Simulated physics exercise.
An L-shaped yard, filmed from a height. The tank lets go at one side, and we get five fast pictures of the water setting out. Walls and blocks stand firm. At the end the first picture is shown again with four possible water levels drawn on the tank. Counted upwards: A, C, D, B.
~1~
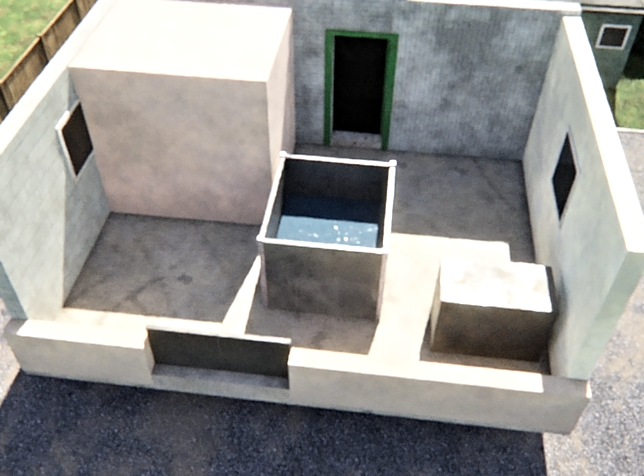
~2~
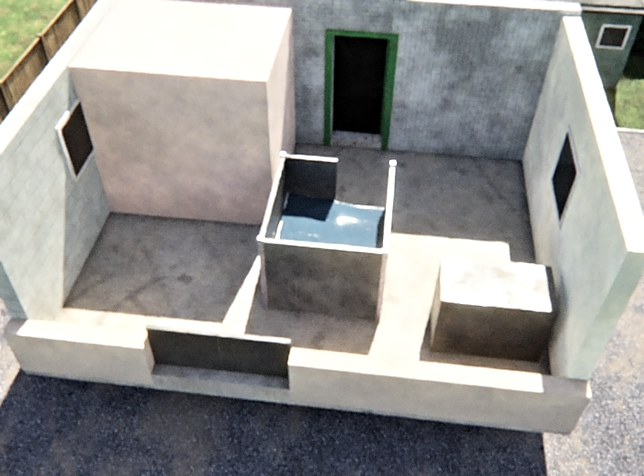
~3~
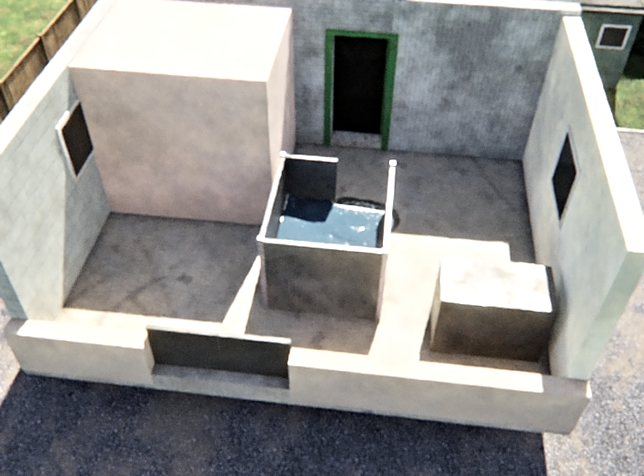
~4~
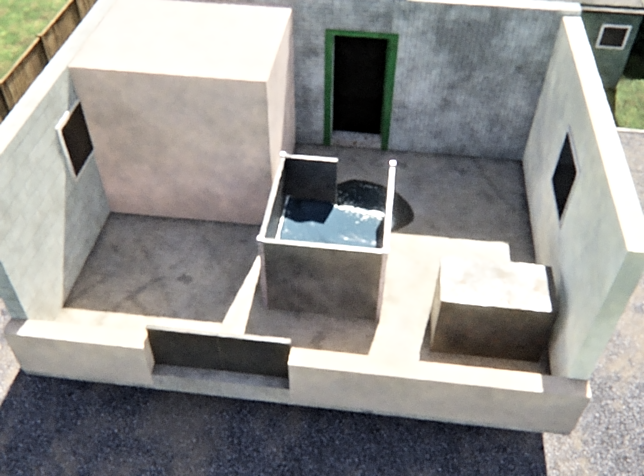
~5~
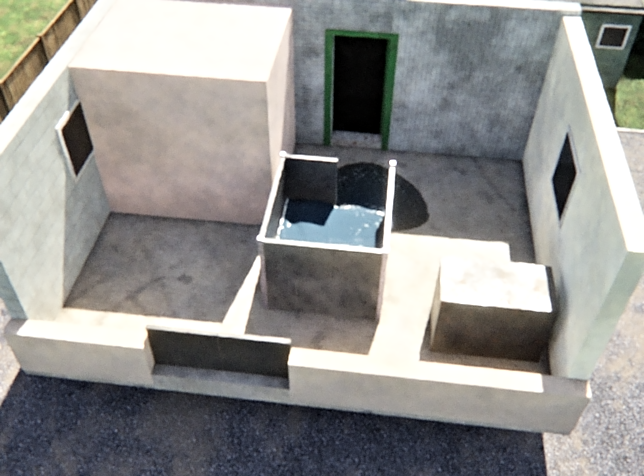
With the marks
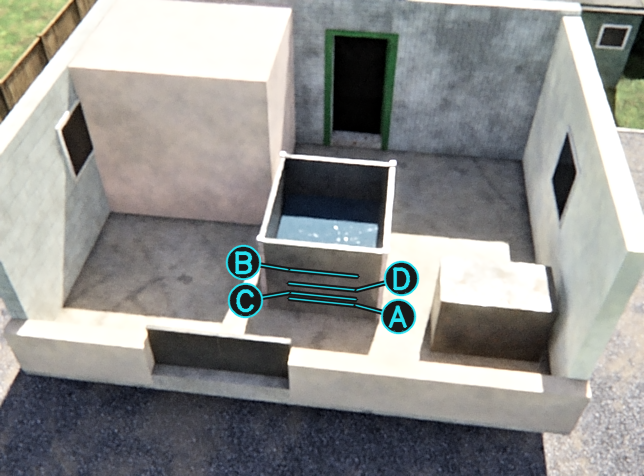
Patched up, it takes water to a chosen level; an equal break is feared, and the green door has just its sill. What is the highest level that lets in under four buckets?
C.
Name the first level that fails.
That is level D.
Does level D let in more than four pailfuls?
Yes.
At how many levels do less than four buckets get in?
Two of the four.
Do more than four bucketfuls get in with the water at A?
No, not at all.
In cyan, A at (322, 301); B at (322, 273); C at (322, 296); D at (322, 286); from the bottom up A, C, D, B.
For level A, nothing gets over.
For level B, dozens of bucketfuls pour in.
For level C, a bucket or two gets in.
For level D, about 9 bucketfuls get in.
